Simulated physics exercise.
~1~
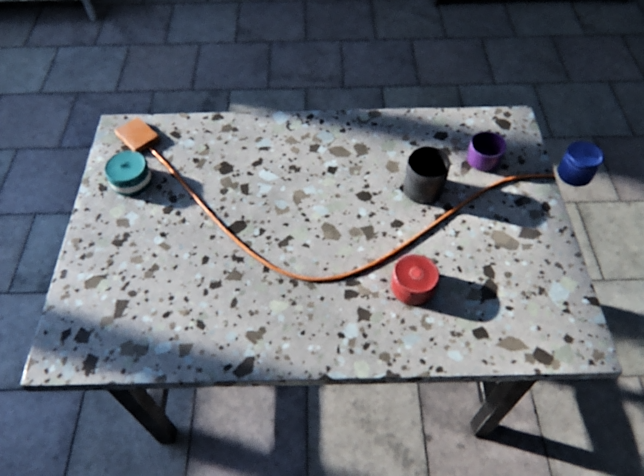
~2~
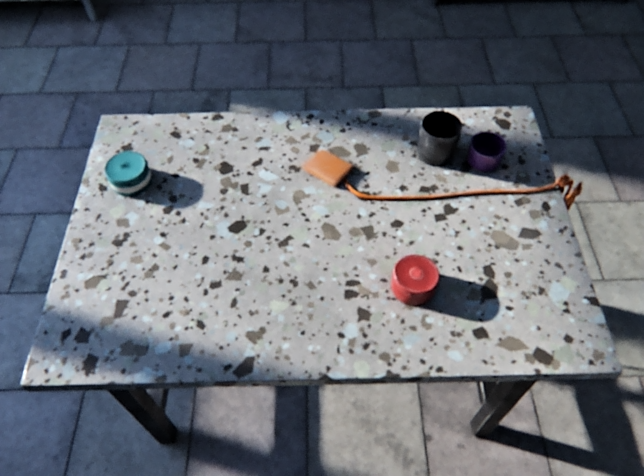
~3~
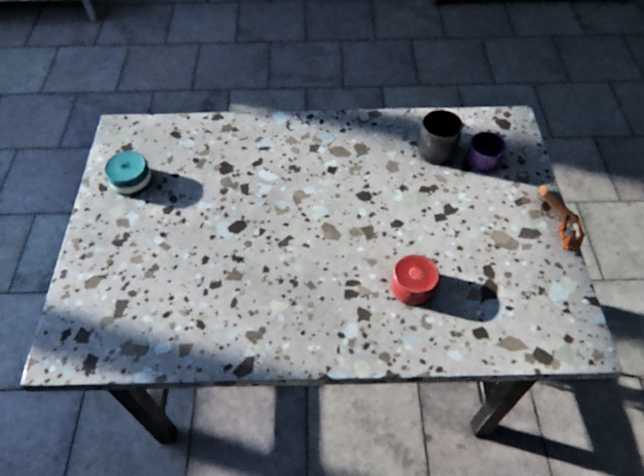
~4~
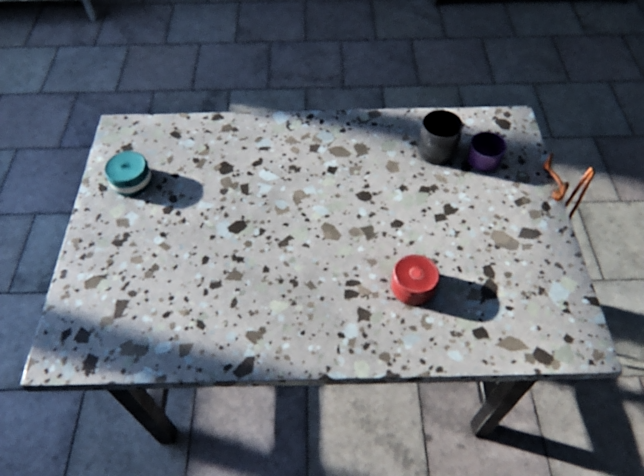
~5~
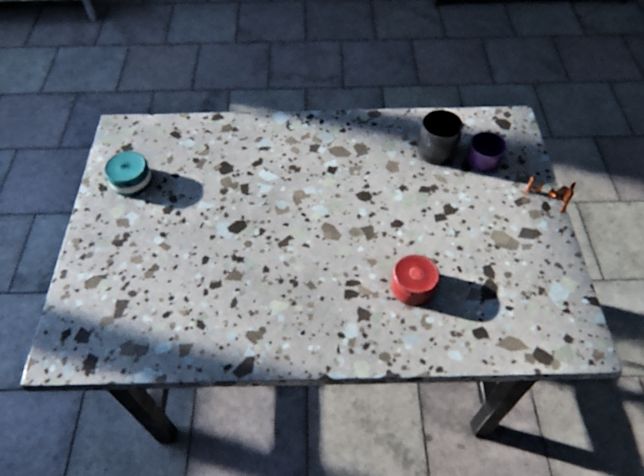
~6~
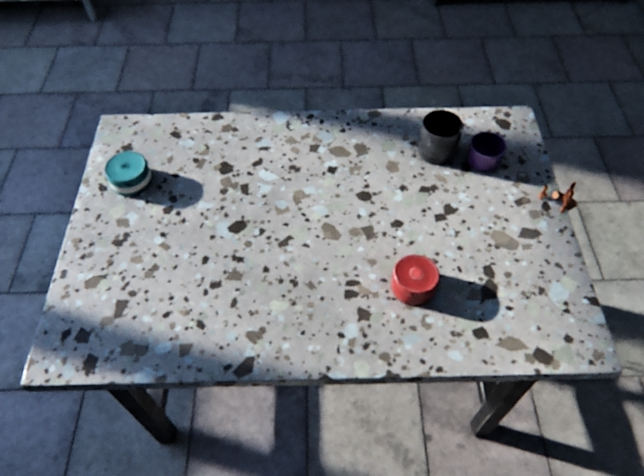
A speckled stone-topped table stands on grey paving, seen from above at an angle. An orange cable curves across it from a flat orange block at the upper left to a blue cylinder at the right edge, with a teal tin at left, a red tub near the centre right, and a black cup beside a purple mug at upper right. The blue cylinder drops out of sight, and the cable drags the block rightward while the cup shifts slightly back. The block reaches the right edge and goes over, leaving bits of orange cable bunched there, while the tin, tub, cup and mug remain standing.
